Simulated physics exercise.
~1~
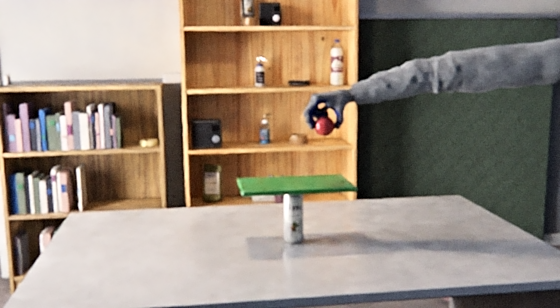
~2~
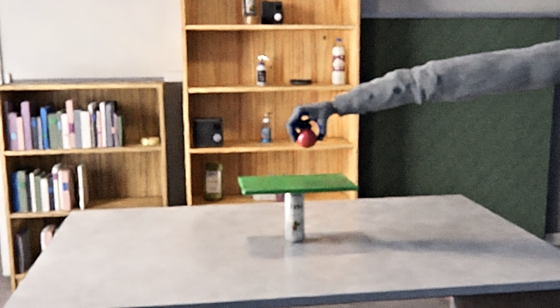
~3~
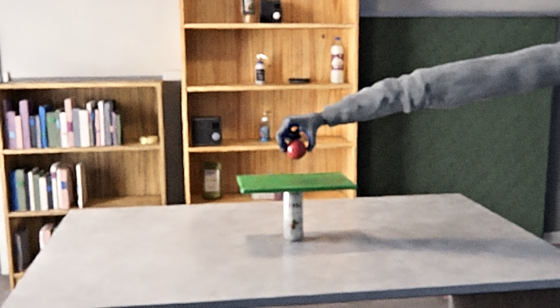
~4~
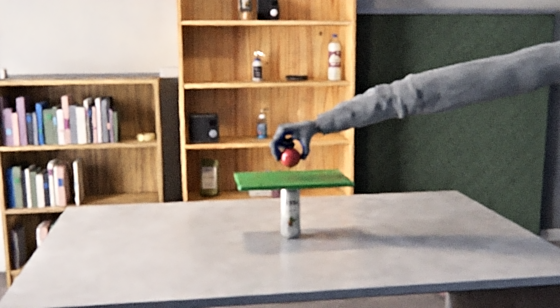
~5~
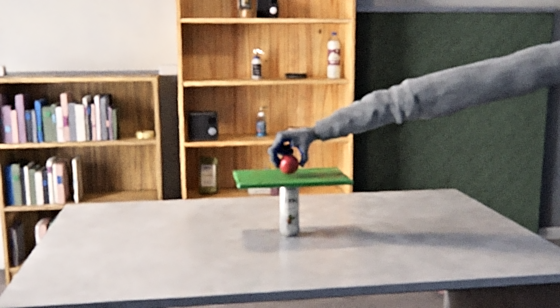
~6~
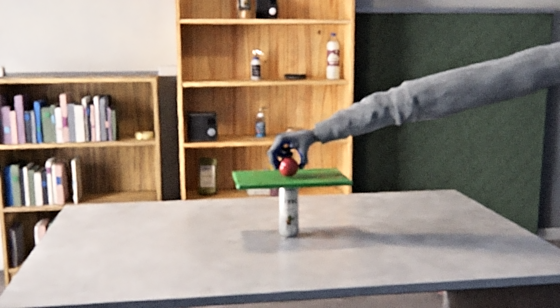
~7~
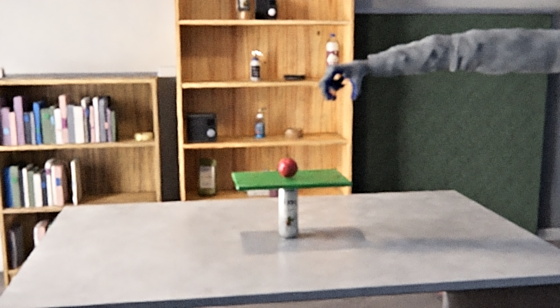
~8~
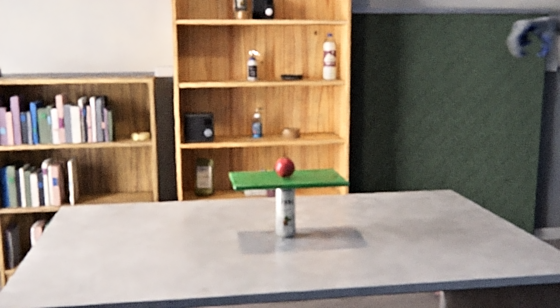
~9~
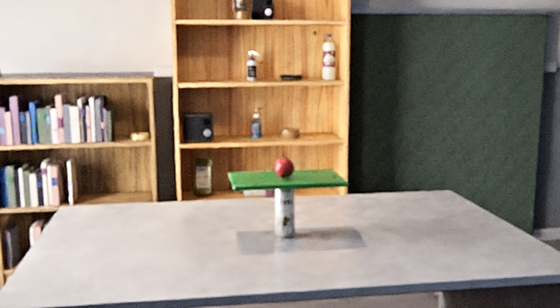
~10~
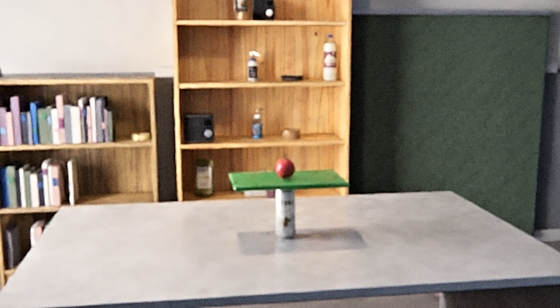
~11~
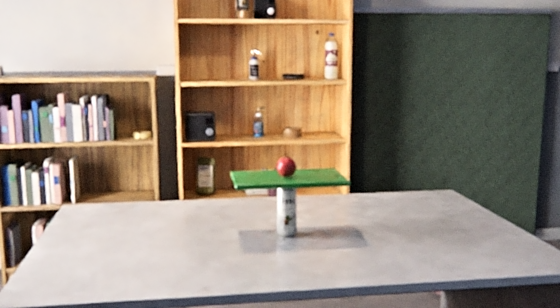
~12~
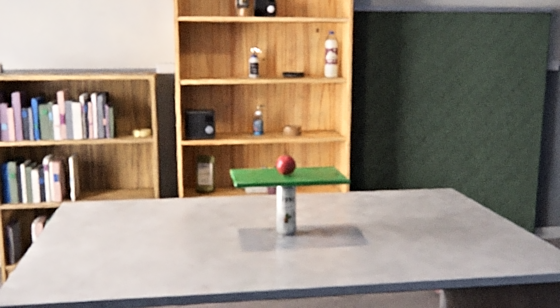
To begin with, a gloved hand reaches in from the right, holding a red tomato above a green lid that lies flat across an upright white can on a grey table, with wooden bookshelves behind. The hand moves left and down until the tomato comes to the middle of the lid. It lingers there briefly, then the fingers let go and the arm draws back to the right, leaving the view. The tomato stays where it was set, and the lid remains level on the can. At the end, the stack stands still and balanced.
